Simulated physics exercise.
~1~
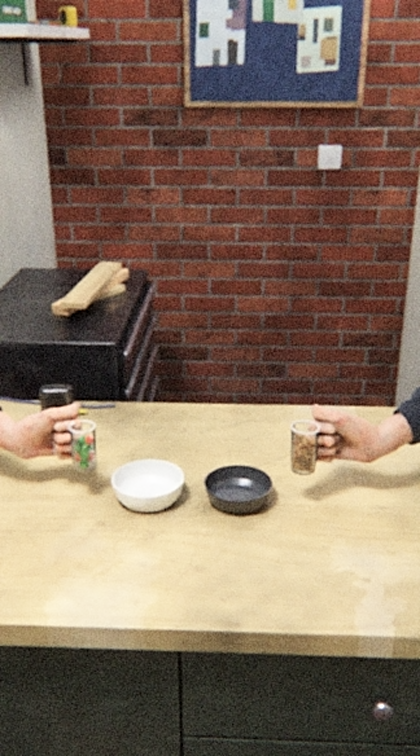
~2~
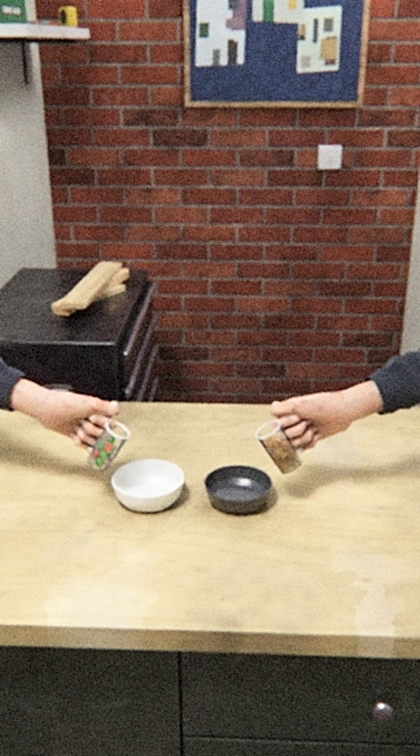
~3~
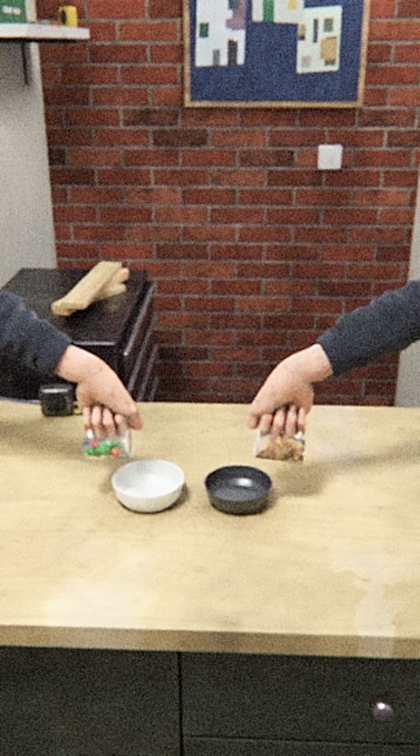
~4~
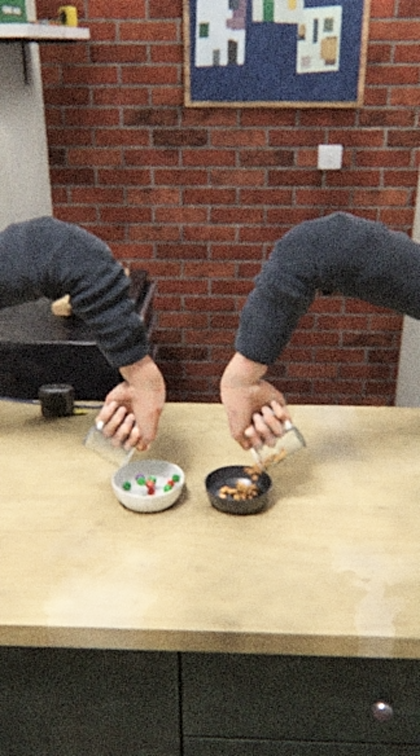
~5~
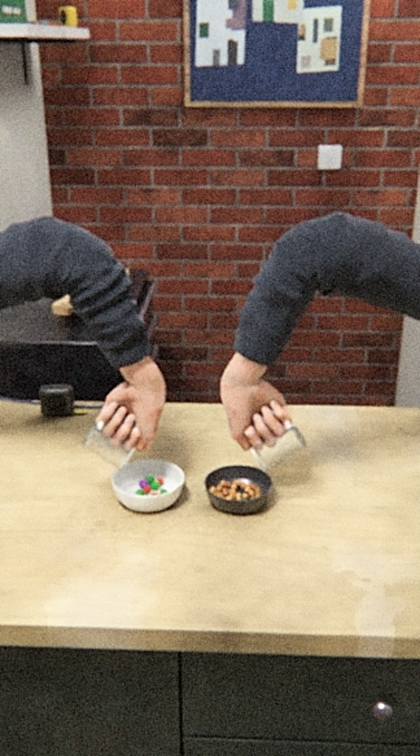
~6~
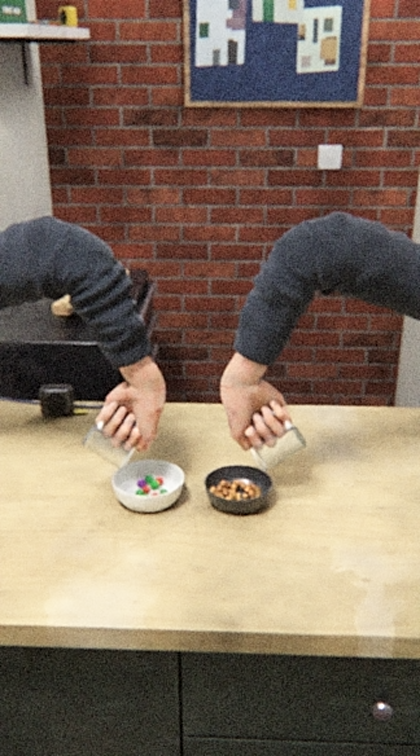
Two hands tip cups of small pieces into white and black bowls, spilling none.
